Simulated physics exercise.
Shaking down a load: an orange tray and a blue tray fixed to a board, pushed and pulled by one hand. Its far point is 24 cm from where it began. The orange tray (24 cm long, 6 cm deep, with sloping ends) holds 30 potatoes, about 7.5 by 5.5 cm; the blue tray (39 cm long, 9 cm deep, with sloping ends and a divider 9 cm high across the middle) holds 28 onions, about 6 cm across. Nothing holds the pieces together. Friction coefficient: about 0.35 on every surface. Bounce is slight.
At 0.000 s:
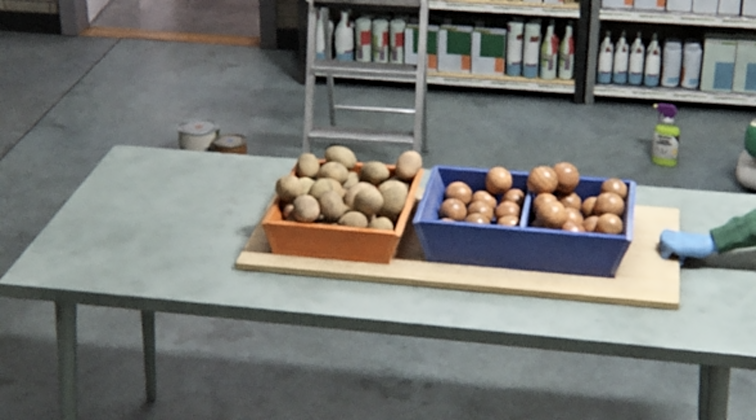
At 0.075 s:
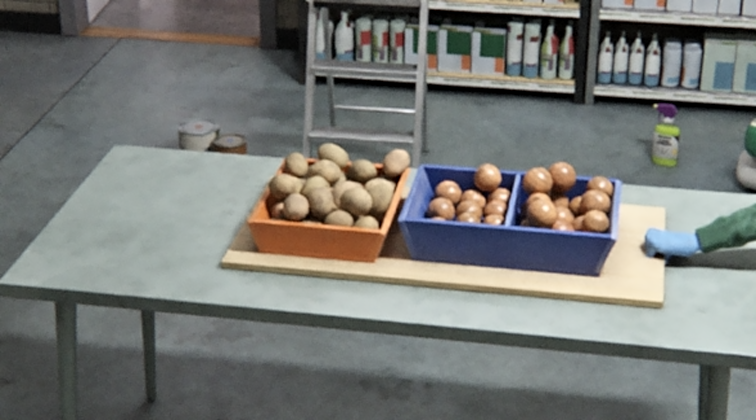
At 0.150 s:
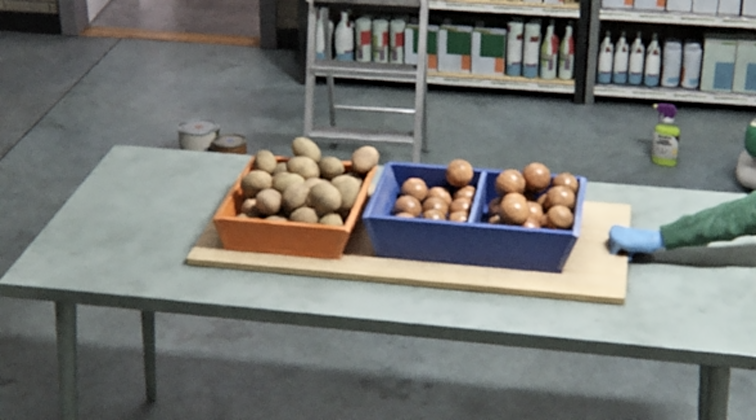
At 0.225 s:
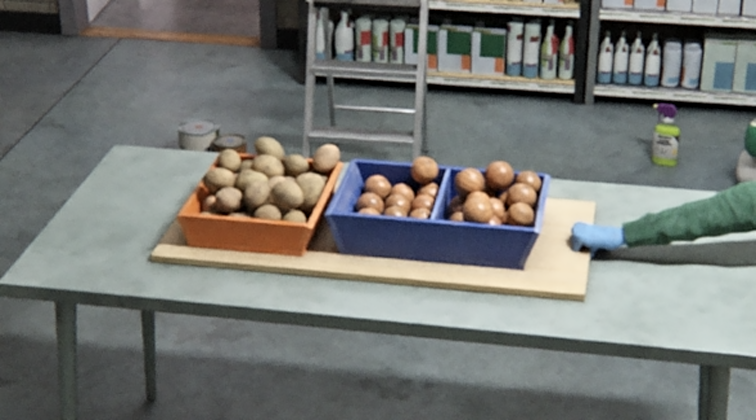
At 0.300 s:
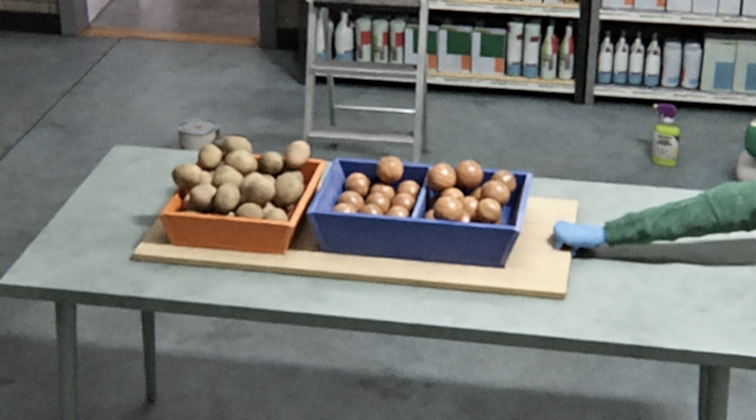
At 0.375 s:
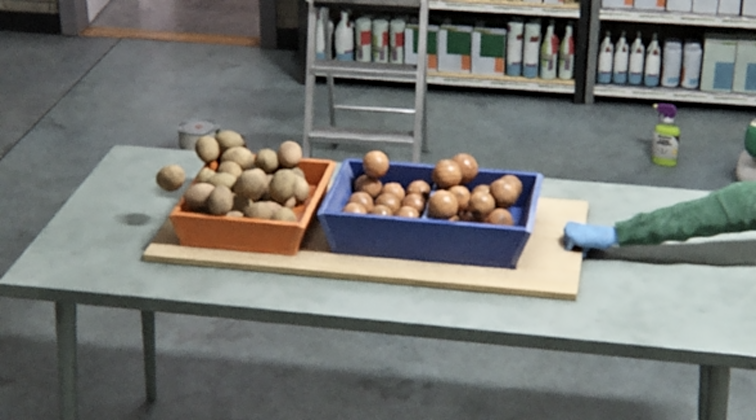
A gloved hand slid a board holding an orange tray of potatoes and a blue tray of onions leftward across a table, then nudged it slightly back right as one potato left the heap's left side.
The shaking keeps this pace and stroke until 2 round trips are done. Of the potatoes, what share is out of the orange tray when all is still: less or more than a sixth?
Out of the orange tray go more than a sixth of the potatoes.
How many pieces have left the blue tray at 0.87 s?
Out by then, roughly: Blue tray 1.
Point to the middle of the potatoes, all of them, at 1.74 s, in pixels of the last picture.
At about (335, 209).
After 0.59 s, orange tray 26 in, 4 out and blue tray 28 in, 0 out.
After 0.87 s, orange tray 25 in, 5 out and blue tray 27 in, 1 out.
After 1.25 s, orange tray 21 in, 9 out and blue tray 27 in, 1 out.
Outcome (at 1.74 s), orange tray 21 in, 9 out and blue tray 27 in, 1 out. Asked share, 9 of 30, 30 per cent.
